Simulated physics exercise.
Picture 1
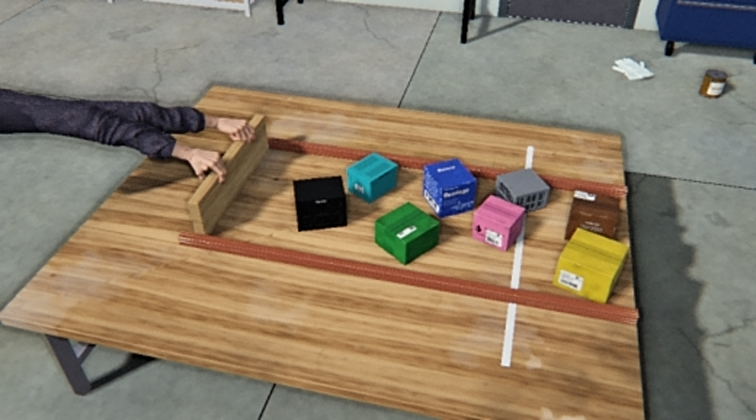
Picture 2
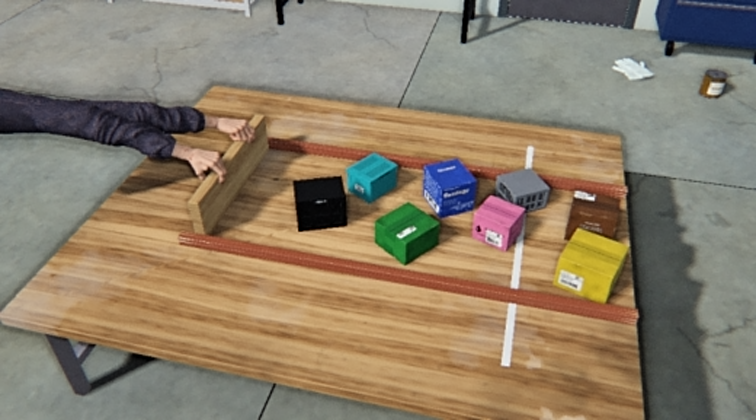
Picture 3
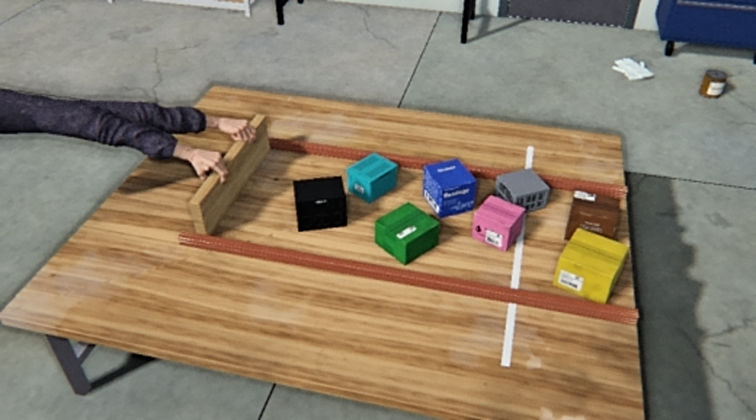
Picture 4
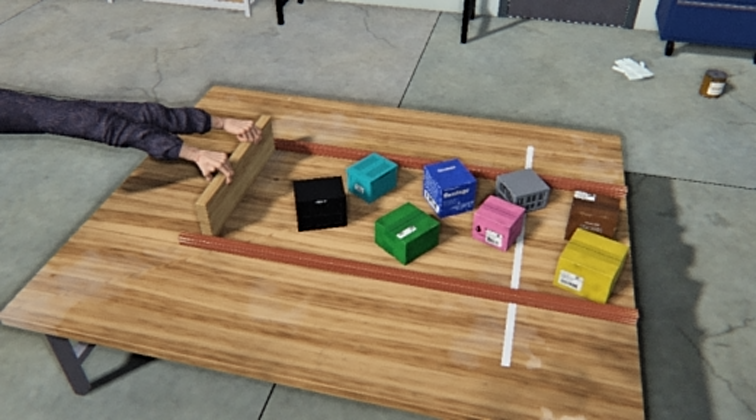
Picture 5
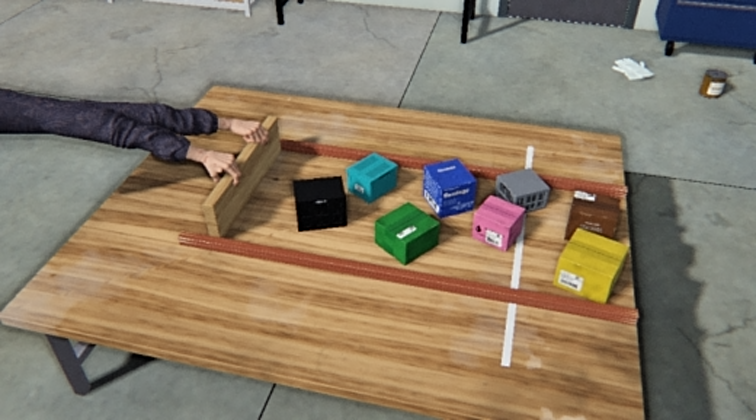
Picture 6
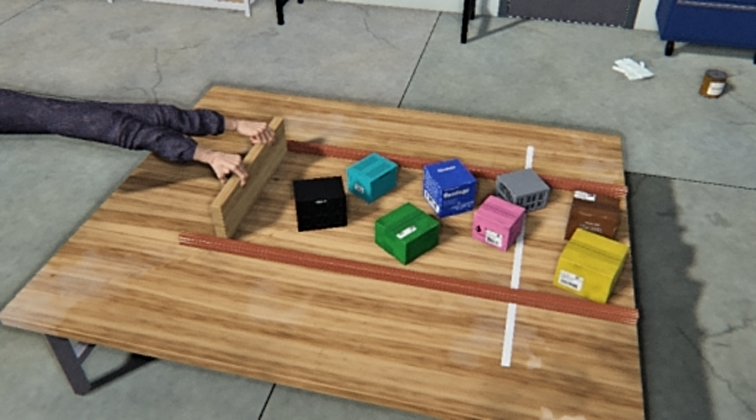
In this clip, two hands hold a wooden plank at the left of a table scattered with eight colourful boxes, then push it slightly rightward toward the black box, while the boxes stay still between two reddish strips.
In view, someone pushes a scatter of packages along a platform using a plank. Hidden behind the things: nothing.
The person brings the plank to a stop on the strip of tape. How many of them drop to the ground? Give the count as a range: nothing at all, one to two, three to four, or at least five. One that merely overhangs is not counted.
The count is one to two.
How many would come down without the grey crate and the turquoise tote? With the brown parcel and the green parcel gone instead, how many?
The first removal gives 1, the second gives 0.
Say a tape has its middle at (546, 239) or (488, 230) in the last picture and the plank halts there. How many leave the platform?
Result, try by try: 3, 0.
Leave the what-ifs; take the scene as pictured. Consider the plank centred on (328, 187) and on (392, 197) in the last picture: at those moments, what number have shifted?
Well, it's 1 at the first one and 4 at the second.
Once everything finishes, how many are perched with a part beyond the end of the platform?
The count would be 2.
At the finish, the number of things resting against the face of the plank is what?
Well, it touches 2.
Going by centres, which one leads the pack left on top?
The foremost one is the brown parcel.
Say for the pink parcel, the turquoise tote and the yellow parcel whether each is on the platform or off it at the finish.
At the finish the pink parcel is still there, the turquoise tote is still there and the yellow parcel is missing.
Soon after, none off yet; brown parcel at rest near (592, 220); yellow parcel at rest near (591, 266); grey crate at rest near (522, 192).
By the end, the number that fall off is one or two; fallen, yellow parcel.
